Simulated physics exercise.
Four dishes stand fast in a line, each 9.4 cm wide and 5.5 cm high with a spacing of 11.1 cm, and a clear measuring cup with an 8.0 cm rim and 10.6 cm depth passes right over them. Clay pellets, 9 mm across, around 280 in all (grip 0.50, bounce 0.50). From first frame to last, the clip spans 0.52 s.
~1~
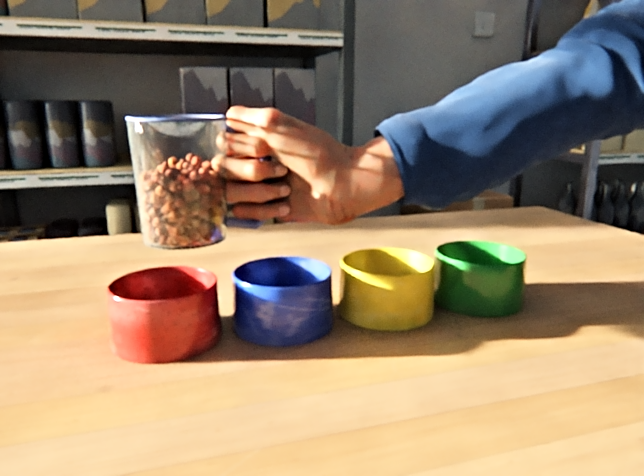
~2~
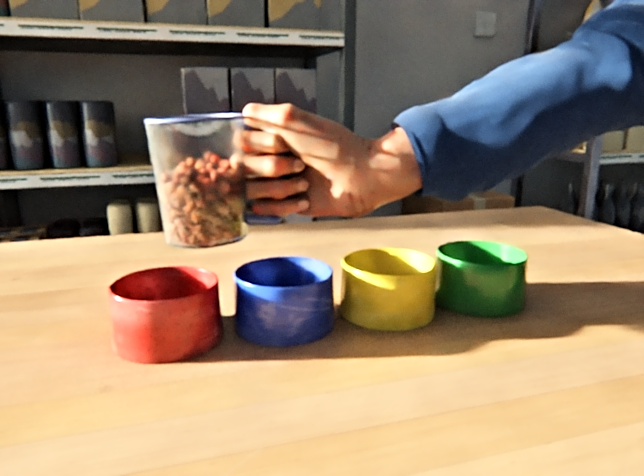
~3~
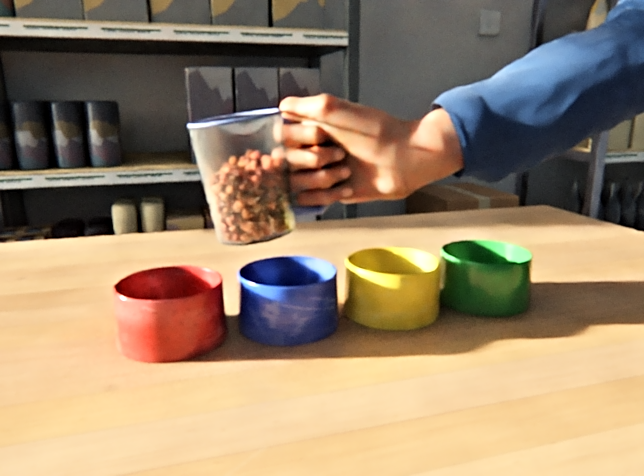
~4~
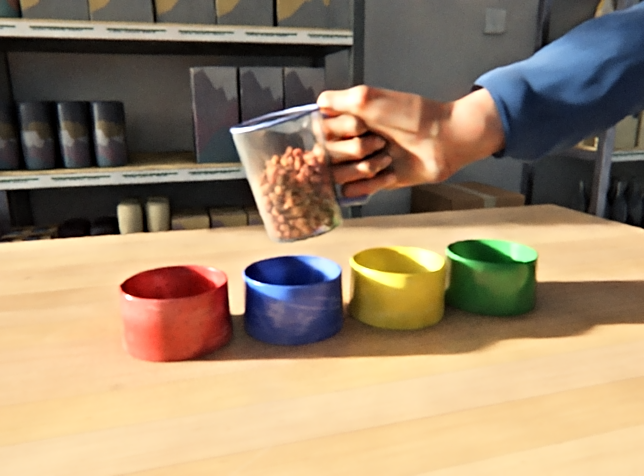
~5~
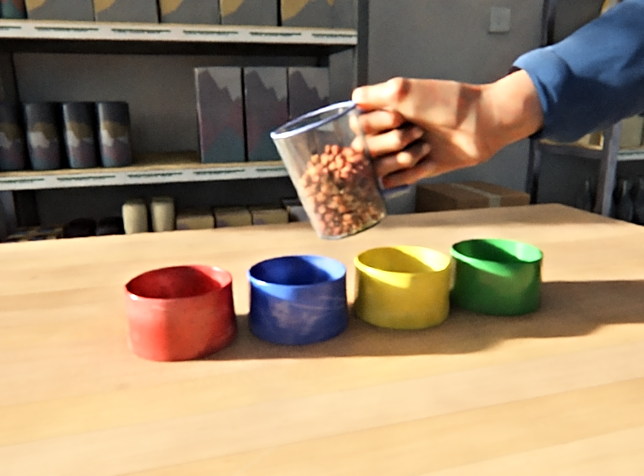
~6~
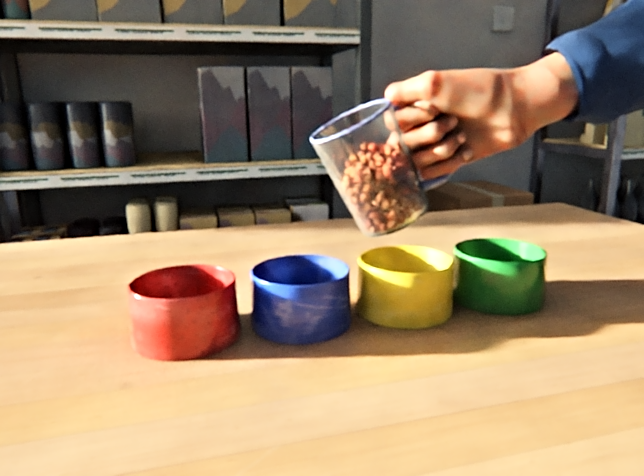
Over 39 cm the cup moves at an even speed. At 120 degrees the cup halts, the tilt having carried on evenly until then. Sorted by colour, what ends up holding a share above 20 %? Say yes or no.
Red: No, blue: No, green: Yes, yellow: No, counter: No.
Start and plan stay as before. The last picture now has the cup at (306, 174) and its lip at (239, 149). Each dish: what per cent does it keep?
Red 0; blue 0; green 100; yellow 0.
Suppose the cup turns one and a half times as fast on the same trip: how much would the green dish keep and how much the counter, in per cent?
Shares: Green dish 100, counter 0.
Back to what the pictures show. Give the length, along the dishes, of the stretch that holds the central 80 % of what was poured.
Close to 5 centimetres along the dishes.
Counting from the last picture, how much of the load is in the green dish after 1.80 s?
Estimate to date: Some 85 %.
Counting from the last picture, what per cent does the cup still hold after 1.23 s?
About 100 per cent.
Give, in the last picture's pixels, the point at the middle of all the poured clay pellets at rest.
Centre at rest, approx.: (500, 275) px.
Then, 0.74 s after the last picture, tilt 70 degrees; cup holds 100 %.
Then, 1.23 s after the last picture, tilt 99 degrees; cup holds 100 %.
Then, 1.80 s after the last picture, tilt 120 degrees; cup holds 15 %, green 85 %.
In the end, red 0 %, blue 0 %, green 100 %, yellow 0 %, counter 0 %.
